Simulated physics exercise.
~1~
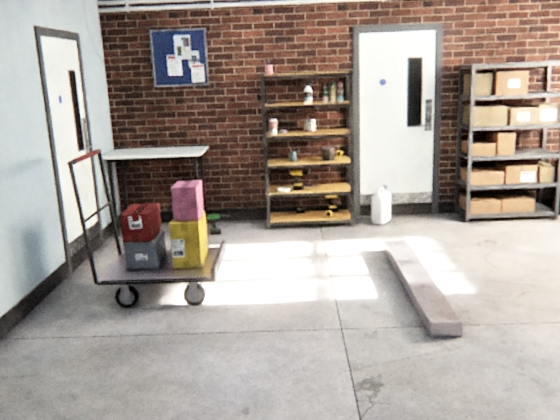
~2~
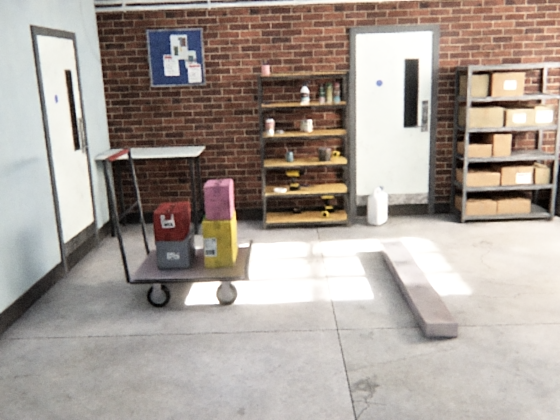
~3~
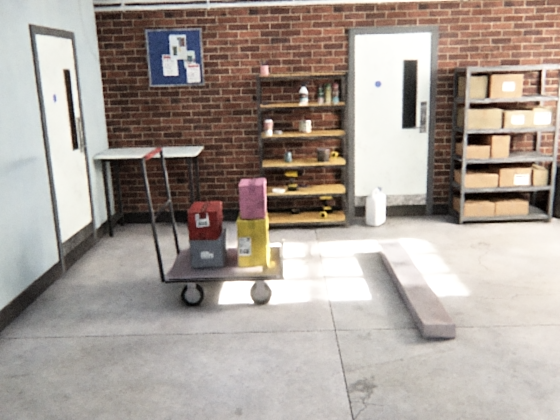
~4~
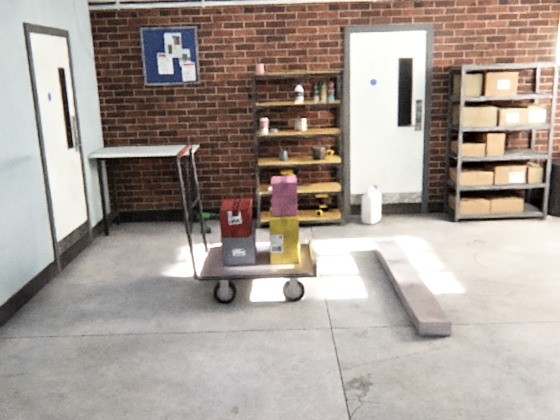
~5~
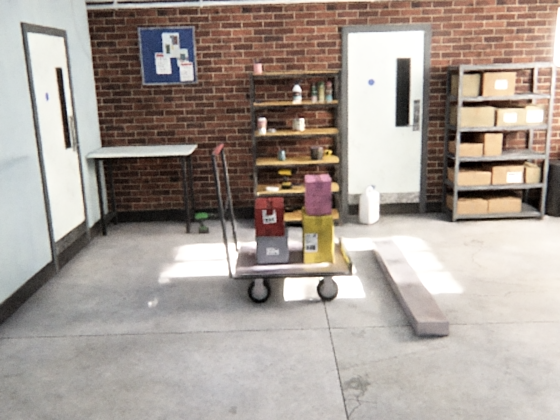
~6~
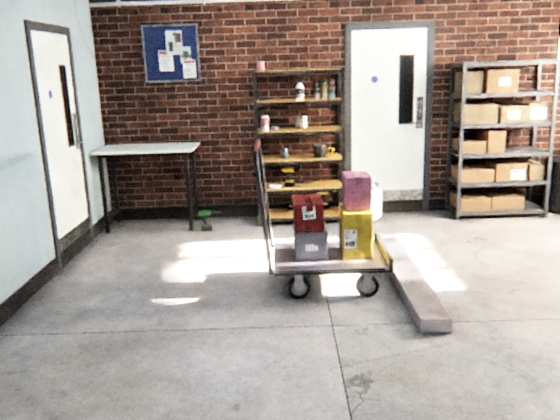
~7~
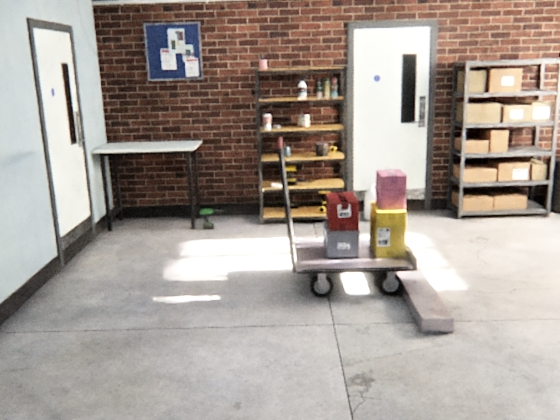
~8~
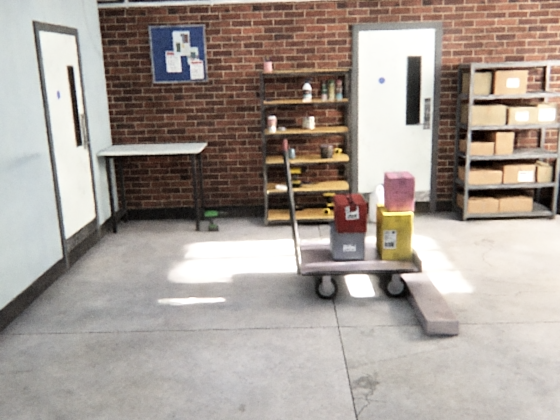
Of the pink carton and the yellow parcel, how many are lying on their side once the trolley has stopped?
None of them are. The pink carton and the yellow parcel are both still upright on the trolley, with the pink one on top.
Flatbed trolley carrying stacked red, grey, pink and yellow boxes rolling right across a workshop floor, stopping at a low kerb, load still aboard.
